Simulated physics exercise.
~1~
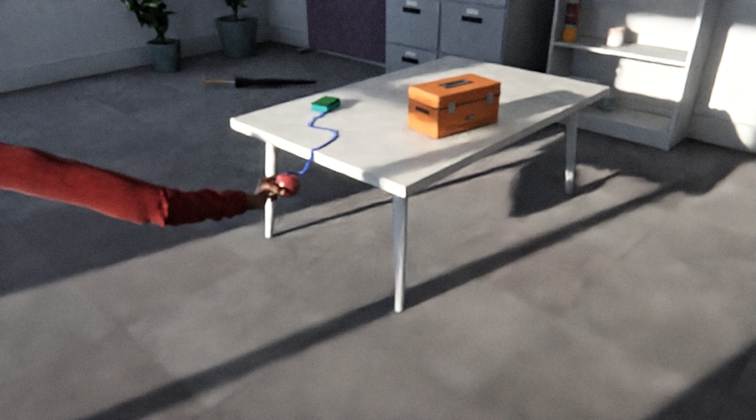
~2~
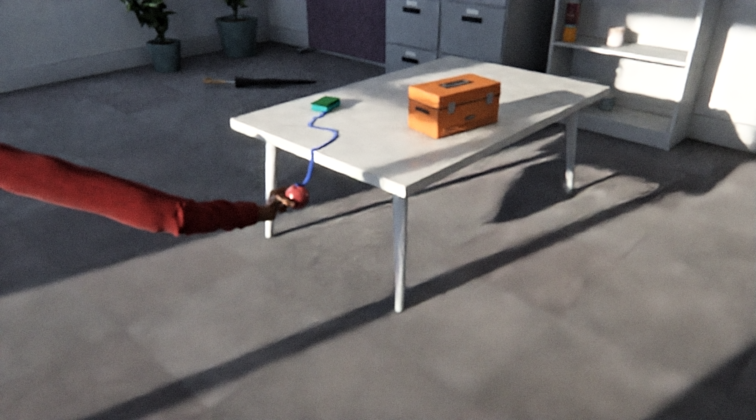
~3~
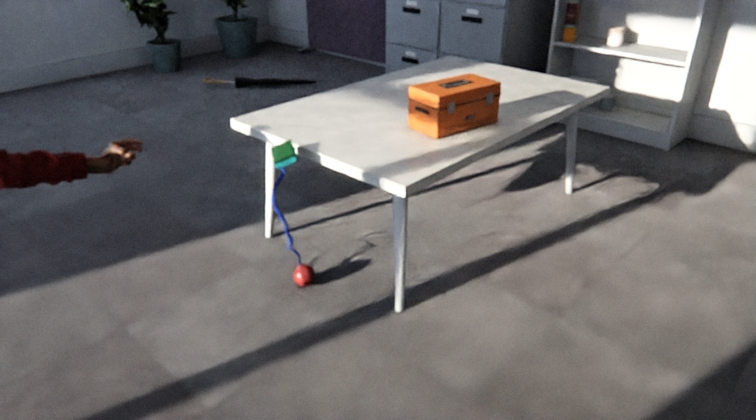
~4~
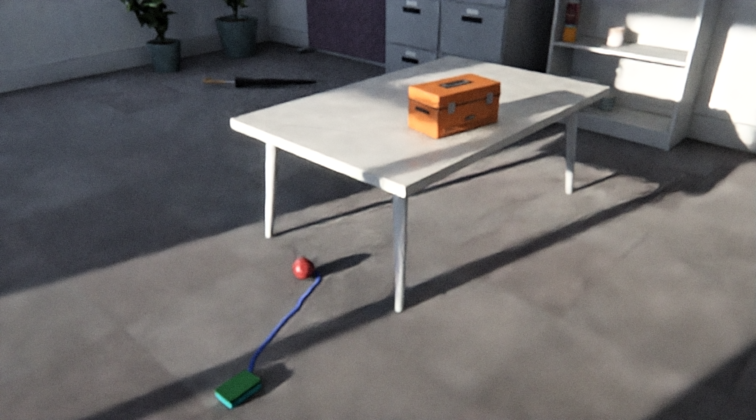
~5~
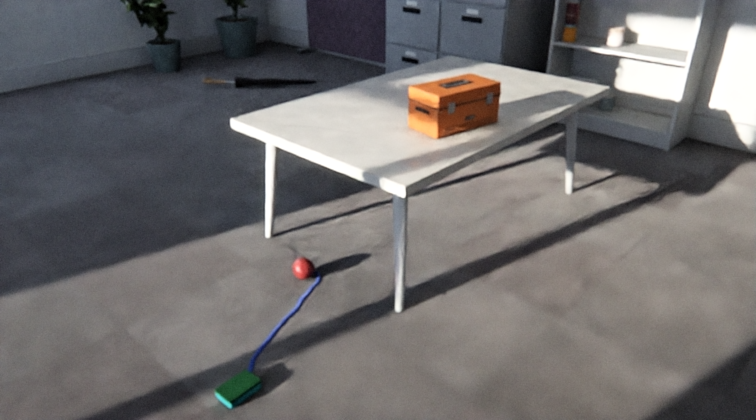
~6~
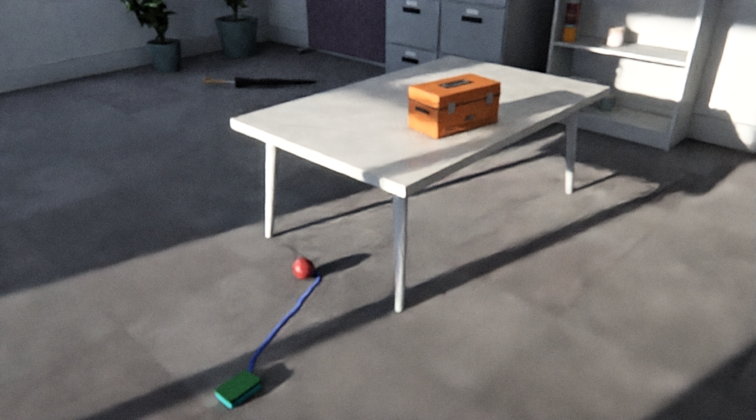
A red-sleeved arm reaches in from the left, holding a red apple beside a white table in a sunlit, grey-floored room, seen from a still, slightly raised view. A blue ribbon runs from the apple up to a green and teal sponge on the tabletop, with an orange toolbox to its right. The hand lowers the apple a little, then lets go and draws back. The apple drops to the floor, and the ribbon tugs the sponge over the table's edge. The sponge lands nearer the viewer, left of the apple, and both lie still while the toolbox stays put.
